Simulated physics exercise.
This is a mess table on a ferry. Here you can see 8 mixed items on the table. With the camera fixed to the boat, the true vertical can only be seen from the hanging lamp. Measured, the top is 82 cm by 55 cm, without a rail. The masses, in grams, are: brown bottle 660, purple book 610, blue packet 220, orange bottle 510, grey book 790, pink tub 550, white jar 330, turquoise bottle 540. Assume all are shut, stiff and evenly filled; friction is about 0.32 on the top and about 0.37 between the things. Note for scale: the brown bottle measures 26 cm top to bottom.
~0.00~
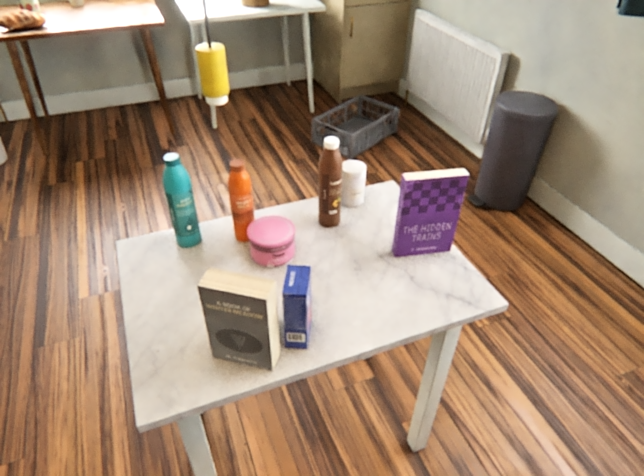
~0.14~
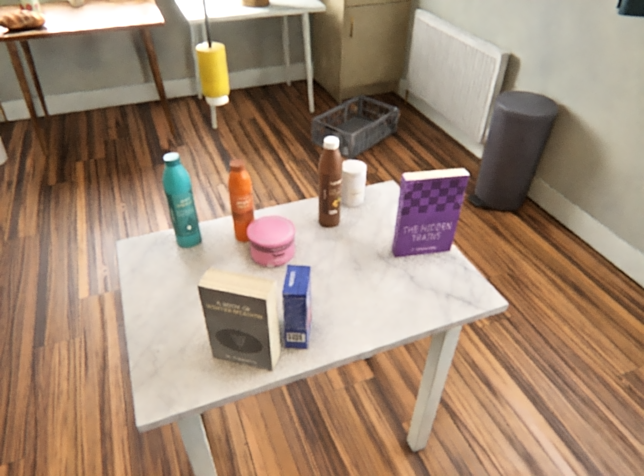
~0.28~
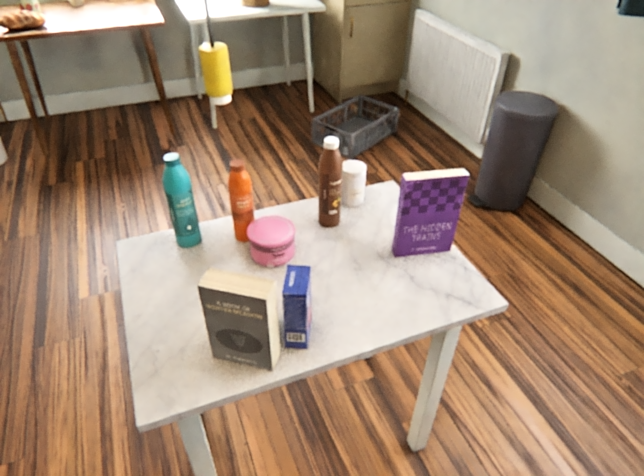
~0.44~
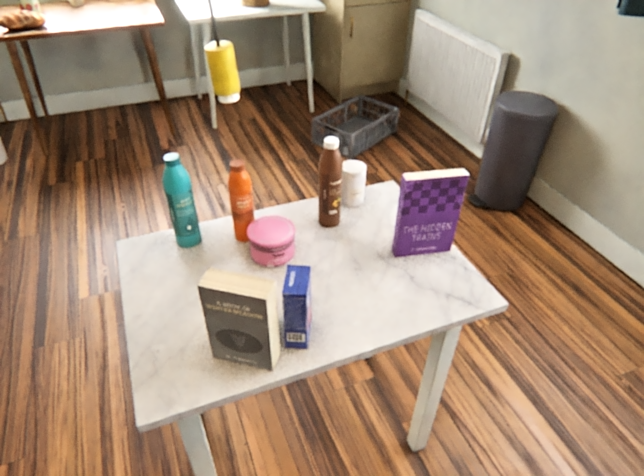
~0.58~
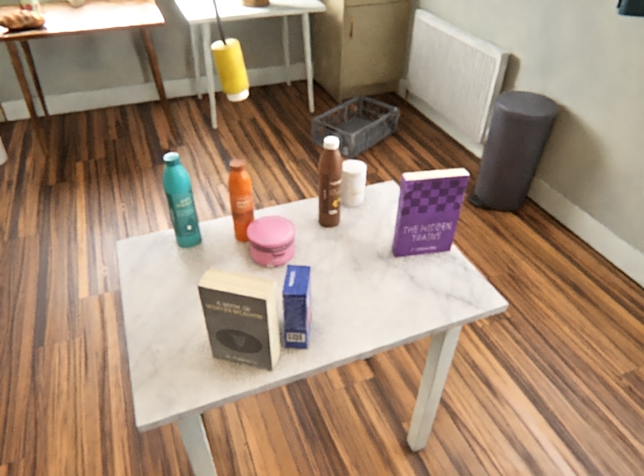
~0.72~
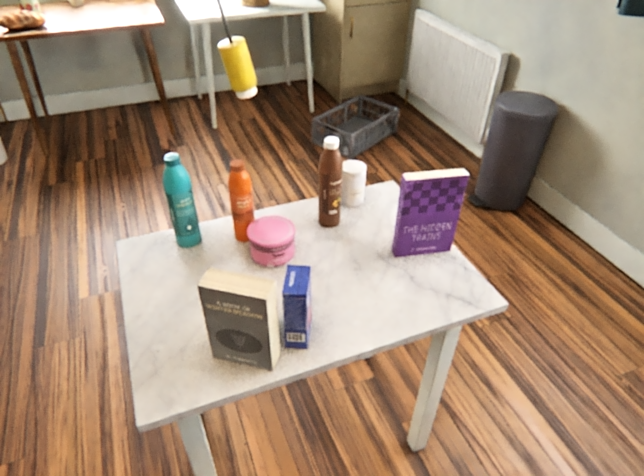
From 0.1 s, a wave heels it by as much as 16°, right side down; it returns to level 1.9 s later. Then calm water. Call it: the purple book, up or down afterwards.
Up.
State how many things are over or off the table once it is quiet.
The number here is 1.
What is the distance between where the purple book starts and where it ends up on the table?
0 cm.
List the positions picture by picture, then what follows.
In the first frame, boat level; purple book (428, 215); brown bottle (330, 183).
In the second frame, boat level; orange bottle (242, 201); grey book (242, 321).
In the third frame, boat heeled 1°, right side down; pink tub (272, 242); white jar (352, 184).
In the fourth frame, boat heeled 5°, right side down; turquoise bottle (181, 201); brown bottle (330, 183).
In the fifth frame, boat heeled 8°, right side down; blue packet (298, 308); orange bottle (242, 201).
In the sixth frame, boat heeled 12°, right side down; purple book (428, 215); grey book (242, 321).
By 1.52 s, boat heeled 8°, right side down; brown bottle rocked 18° off its seat; orange bottle rocked 6° off its seat.
By 1.72 s, boat heeled 3°, right side down; brown bottle rocked 62° off its seat.
By 1.82 s, boat heeled 1°, right side down; brown bottle on its side.
When it is over (2.6 s), lying over on the table, brown bottle; the other 7 within 5 cm of the start. In the last view, purple book near (428, 215).
